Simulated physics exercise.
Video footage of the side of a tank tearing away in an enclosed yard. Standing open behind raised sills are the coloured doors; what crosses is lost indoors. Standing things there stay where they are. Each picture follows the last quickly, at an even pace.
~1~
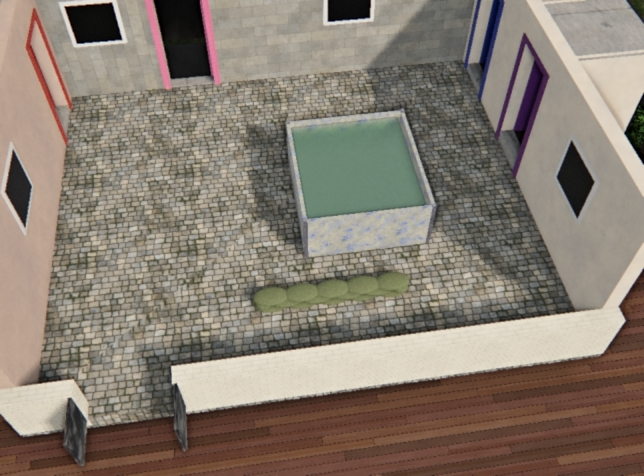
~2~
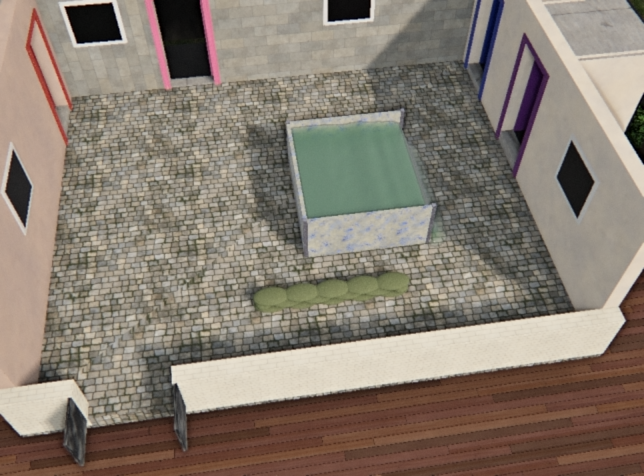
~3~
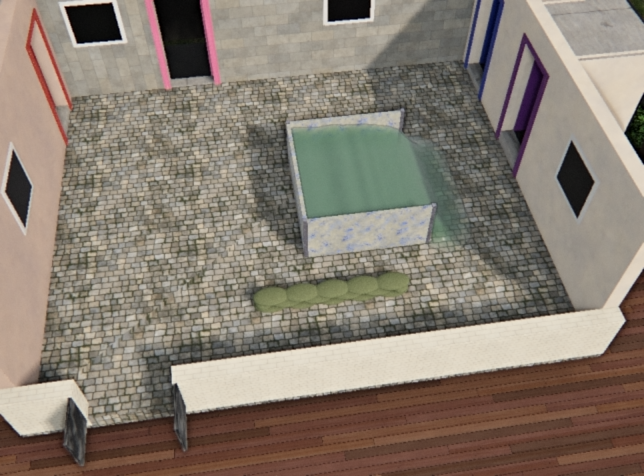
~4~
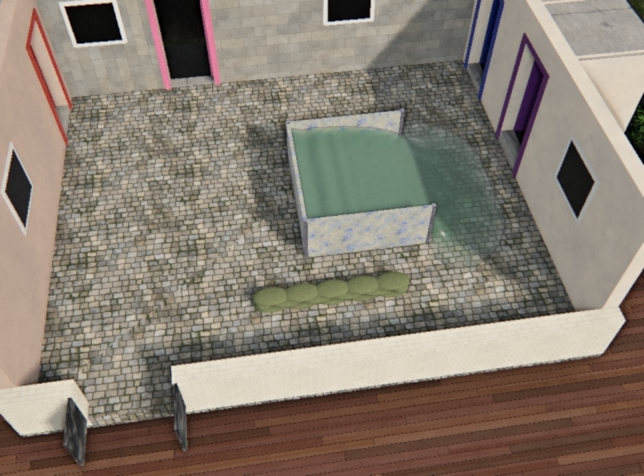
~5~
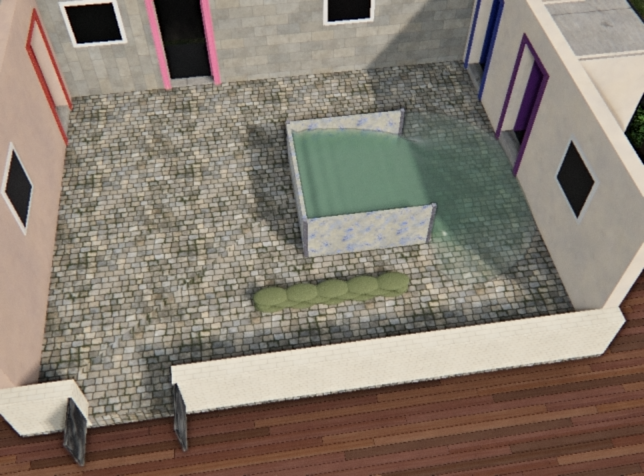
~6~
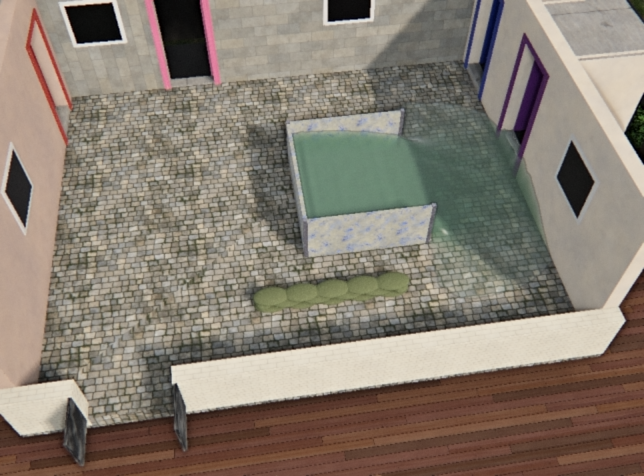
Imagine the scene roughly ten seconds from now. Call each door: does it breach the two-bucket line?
Calls: The pink door does not breach it; the red door does not breach it; the blue door breaches it; the purple door breaches it.
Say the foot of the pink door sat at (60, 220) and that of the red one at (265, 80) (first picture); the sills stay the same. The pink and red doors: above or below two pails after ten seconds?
Here the pink door tops the limit while the red door stays within the limit.
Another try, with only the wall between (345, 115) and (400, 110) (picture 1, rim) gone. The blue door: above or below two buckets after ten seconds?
My reading: The blue one goes over.
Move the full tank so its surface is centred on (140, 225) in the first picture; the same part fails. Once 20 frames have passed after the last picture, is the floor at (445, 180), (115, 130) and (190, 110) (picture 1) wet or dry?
Going through them in that order: Waterlogged, still bare and still bare.
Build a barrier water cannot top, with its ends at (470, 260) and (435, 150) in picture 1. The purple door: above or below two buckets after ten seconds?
The purple door falls short.
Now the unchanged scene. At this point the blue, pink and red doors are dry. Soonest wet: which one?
Go with the blue door.
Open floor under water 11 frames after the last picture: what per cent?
That works out to some 25 in a hundred.
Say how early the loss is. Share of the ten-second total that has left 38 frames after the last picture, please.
Share gone by then: About 80 %.
A moment on, water covers 20 % of the floor; the pink door not reached, the red door not reached, the blue door wet at the sill, nothing in, the purple door far over two buckets in.
Next, water covers 25 % of the floor; the pink door not reached, the red door not reached, the blue door wet at the sill, nothing in, the purple door far over two buckets in.
Then, water covers 45 % of the floor; the pink door not reached, the red door not reached, the blue door under two buckets in, the purple door far over two buckets in.
Later, water covers 85 % of the floor; the pink door wet at the sill, nothing in, the red door wet at the sill, nothing in, the blue door over two buckets in, the purple door far over two buckets in.
In the end, water covers 95 % of the floor; the pink door under two buckets in, the red door wet at the sill, nothing in, the blue door over two buckets in, the purple door far over two buckets in.
